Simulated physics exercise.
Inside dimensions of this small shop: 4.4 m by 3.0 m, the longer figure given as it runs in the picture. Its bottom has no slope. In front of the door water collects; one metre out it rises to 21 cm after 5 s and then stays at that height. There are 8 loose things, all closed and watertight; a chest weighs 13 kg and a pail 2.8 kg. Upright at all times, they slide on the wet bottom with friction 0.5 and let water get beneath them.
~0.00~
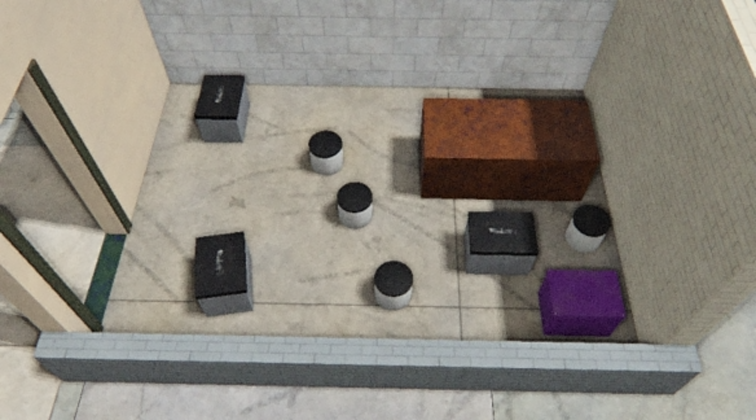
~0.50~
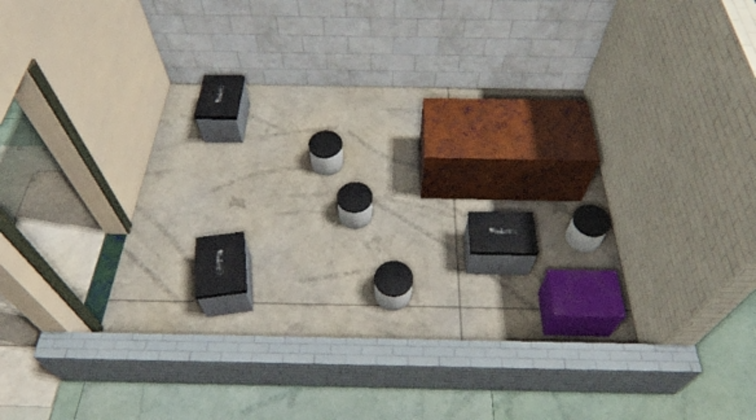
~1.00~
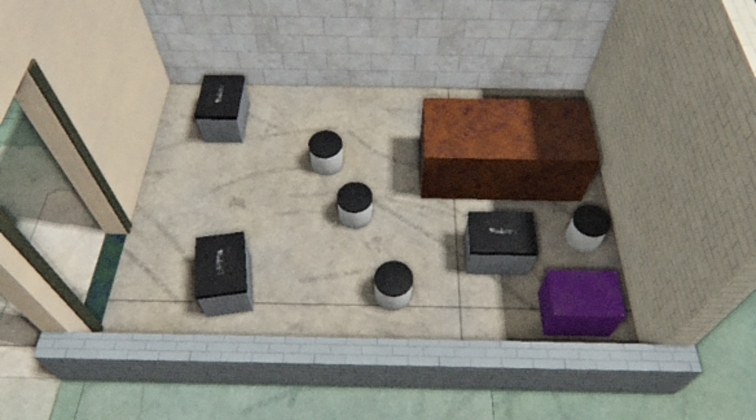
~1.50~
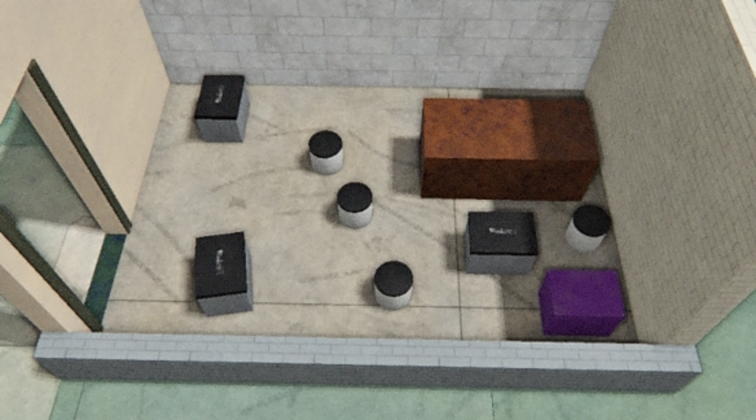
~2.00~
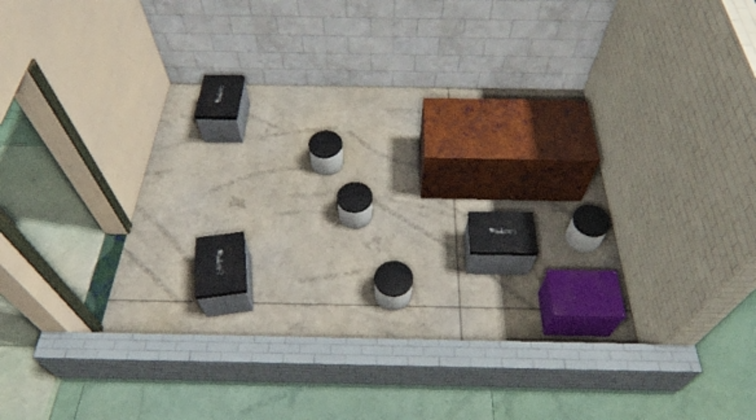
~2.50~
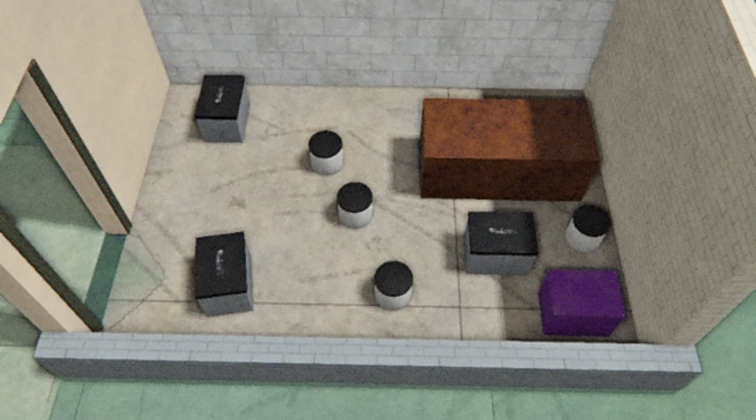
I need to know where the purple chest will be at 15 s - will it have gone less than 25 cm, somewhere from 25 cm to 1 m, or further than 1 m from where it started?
It will have gone somewhere from 25 cm to 1 m.
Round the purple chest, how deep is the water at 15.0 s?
Somewhere close to 16 cm.
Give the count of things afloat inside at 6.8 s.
Of them, 3.
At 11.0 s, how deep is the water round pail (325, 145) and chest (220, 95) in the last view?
First roughly 8 cm, second roughly 4 cm.
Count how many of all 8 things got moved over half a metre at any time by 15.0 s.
The tally stands at 7.
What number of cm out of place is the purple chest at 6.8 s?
About 0 cm out of place.
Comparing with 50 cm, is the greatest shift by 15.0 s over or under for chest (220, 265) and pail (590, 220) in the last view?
First greater, then smaller.
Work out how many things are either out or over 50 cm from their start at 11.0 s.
The number comes to 5.
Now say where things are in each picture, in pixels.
The first picture shows the purple chest at (586, 293), on the bottom; water covers 0.0 m2; 0 of 8 have shifted.
The second picture shows the purple chest at (586, 293) rests on the ground; 0.0 m2 under water; 0 of 8 have shifted.
The third picture shows the purple chest at (586, 293) rests on the ground; water covers 0.0 m2; 0 of 8 have shifted.
The fourth picture shows the purple chest at (586, 293) rests on the ground; water covers 0.0 m2; 0 of 8 have shifted.
The fifth picture shows the purple chest at (586, 293) rests on the ground; 0.0 m2 under water; 0 of 8 have shifted.
The sixth picture shows the purple chest at (586, 293), on the bottom; water covers 0.2 m2; 0 of 8 have shifted.
After 3.5 s the purple chest is near (586, 293), 0.0 m from its start, aground; 0 afloat.
After 6.8 s the purple chest is near (586, 293), 0.0 m from its start, aground; 3 afloat.
After 11.0 s the purple chest is near (596, 218), 0.7 m from its start, afloat; 7 afloat.
After 15.0 s the purple chest is near (565, 208), 0.7 m from its start, afloat; 8 afloat.
